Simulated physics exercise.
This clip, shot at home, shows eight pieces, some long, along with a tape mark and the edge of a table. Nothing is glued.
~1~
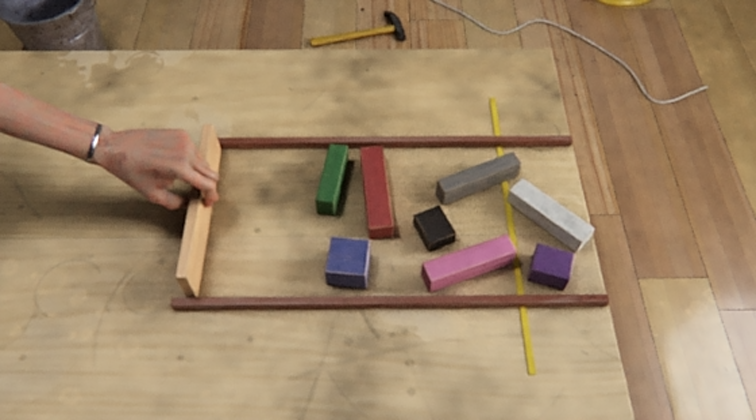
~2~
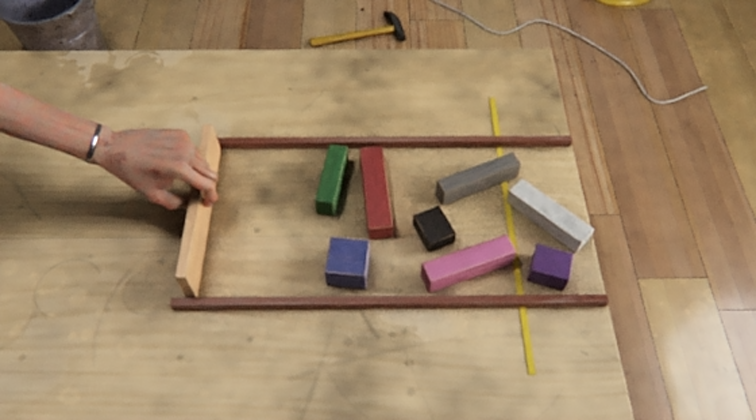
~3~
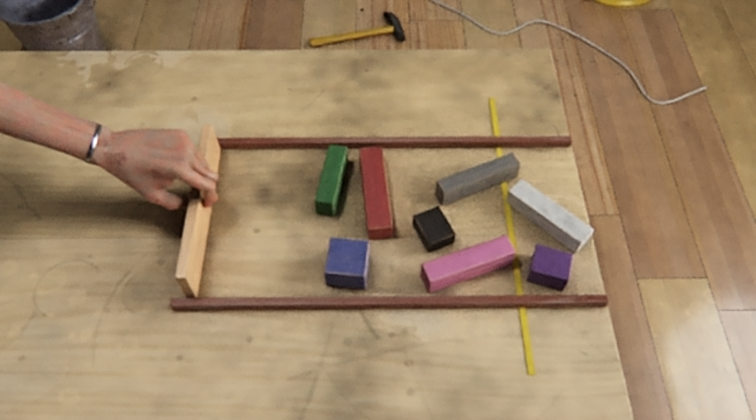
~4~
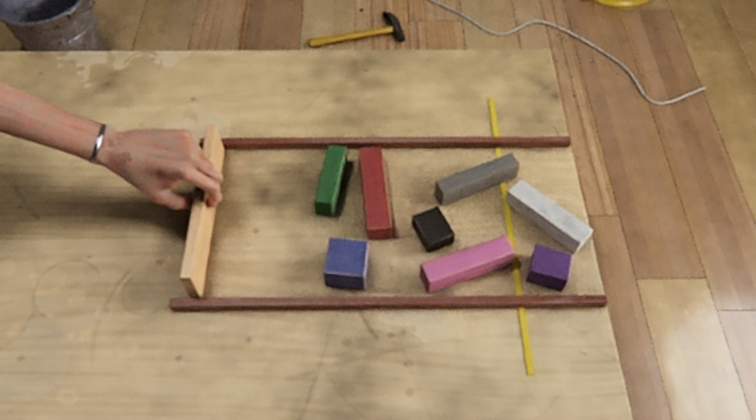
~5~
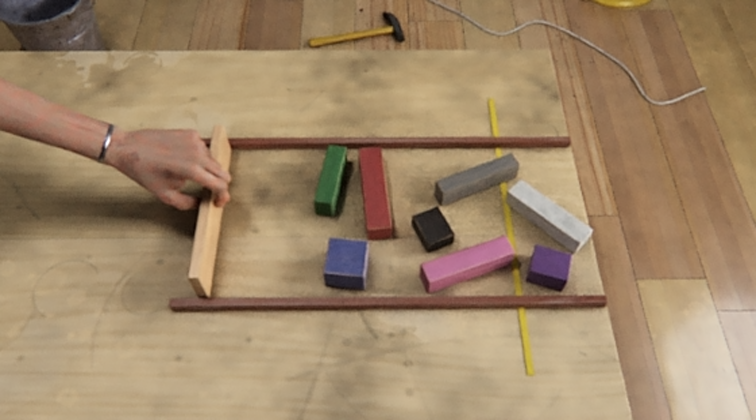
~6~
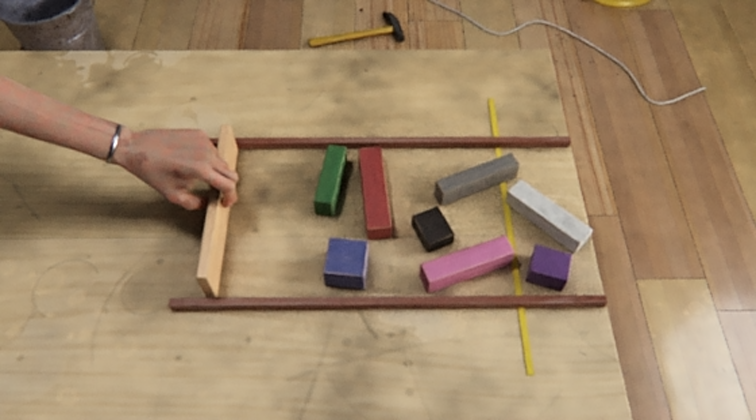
On a wooden table, a hand held a light wooden board upright between two dark red rails and slid it slightly right, while the eight colored blocks ahead of it stayed practically still.
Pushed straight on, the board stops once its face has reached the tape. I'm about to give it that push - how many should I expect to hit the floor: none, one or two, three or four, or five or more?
Expect one or two.
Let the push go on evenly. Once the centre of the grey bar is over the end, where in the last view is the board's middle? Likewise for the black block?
Points: About (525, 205) and about (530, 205).
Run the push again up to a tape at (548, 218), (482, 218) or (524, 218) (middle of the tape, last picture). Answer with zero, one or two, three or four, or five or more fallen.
In order of the places: At least five; zero; 3 or 4.
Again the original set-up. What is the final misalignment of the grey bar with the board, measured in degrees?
It measures close to 30 degrees.
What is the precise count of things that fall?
Total count: 2.
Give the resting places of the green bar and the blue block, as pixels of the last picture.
Going in order: First (514, 178), then (537, 260).
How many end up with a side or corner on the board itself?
So the total is 2.
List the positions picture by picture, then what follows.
White bar (549, 214); purple block (551, 267); grey bar (478, 178); board (201, 207); tape (510, 217), in the first picture.
Purple block (550, 267); red bar (376, 191), in the second picture.
Grey bar (478, 179); blue block (348, 263), in the third picture.
White bar (547, 216); black block (433, 229), in the fourth picture.
Purple block (549, 268); green bar (331, 180), in the fifth picture.
White bar (547, 216); purple block (549, 268); grey bar (477, 179); board (219, 207); tape (508, 218), in the sixth picture.
A little later, none off yet; white bar at rest near (547, 216); purple block at rest near (549, 268); grey bar at rest near (477, 179).
Next, none off yet; white bar shifted a little near (562, 212); purple block shifted about its own width near (573, 272); grey bar shifted about its own width near (534, 169).
When it is over, the number that fall off is one or two; down, purple block and white bar.
